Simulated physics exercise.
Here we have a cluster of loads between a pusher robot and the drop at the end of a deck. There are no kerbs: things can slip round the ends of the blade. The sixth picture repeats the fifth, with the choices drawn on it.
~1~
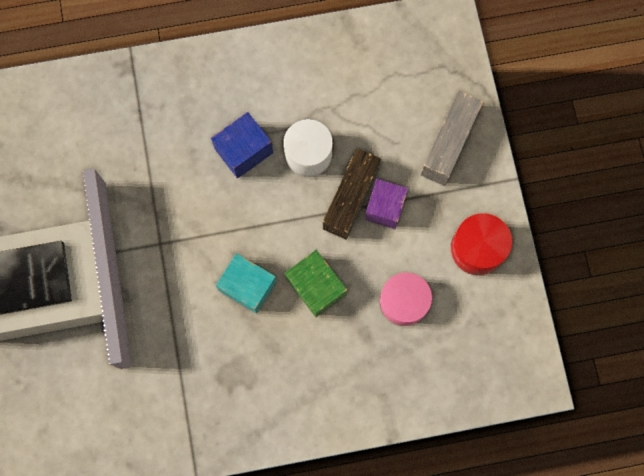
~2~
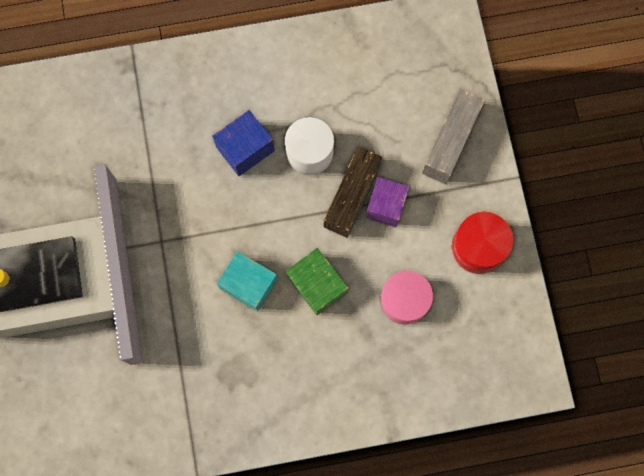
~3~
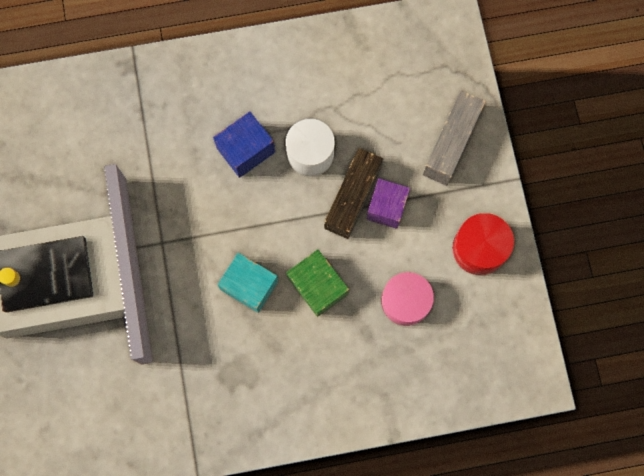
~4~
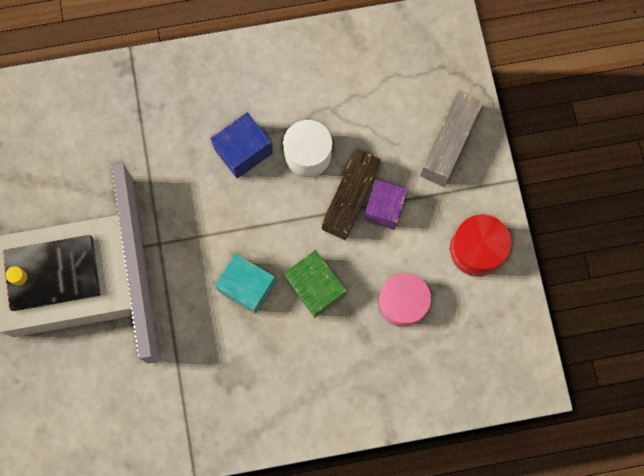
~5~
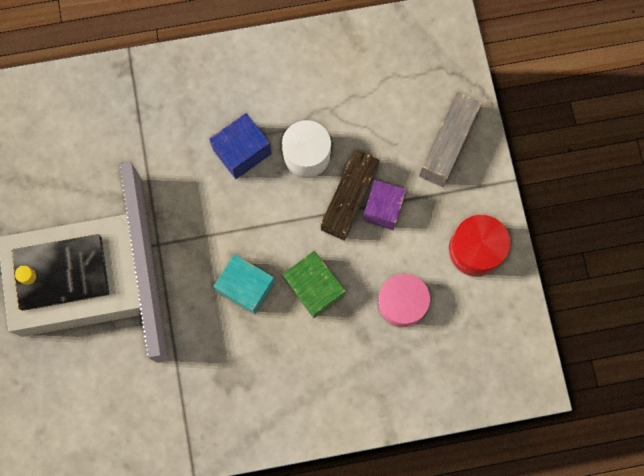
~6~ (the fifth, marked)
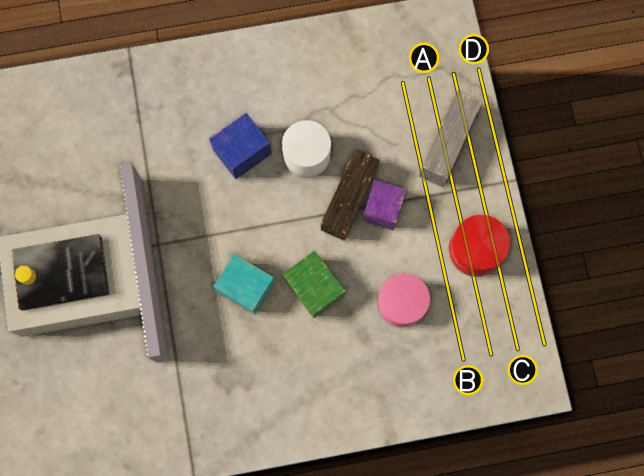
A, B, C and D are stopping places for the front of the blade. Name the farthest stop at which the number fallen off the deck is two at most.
No farther than A.
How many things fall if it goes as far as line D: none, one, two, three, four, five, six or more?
In all, six or more.
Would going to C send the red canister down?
Yes.
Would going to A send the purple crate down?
By then, no.
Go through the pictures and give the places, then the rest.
The first picture shows grey bar (452, 139); turquoise crate (247, 284); white canister (309, 148).
The second picture shows robot (40, 273); purple crate (387, 202).
The third picture shows robot (51, 273); red canister (483, 245).
The fourth picture shows robot (58, 271); blue crate (242, 145).
The fifth picture shows robot (67, 271); grey bar (450, 140); turquoise crate (245, 285); white canister (307, 149).
On the marked copy, A at (459, 212); B at (432, 217); C at (485, 207); D at (511, 202).
With A. Early on, robot (184, 249); blue crate (263, 136); turquoise crate (292, 289).
Further on, robot (301, 228); red canister (487, 245); green crate (441, 258).
At the end, robot (390, 212); red canister over the edge; grey bar over the edge; two fallen.
As for the rest, B is within the limit but short; C drops four; D drops eight.
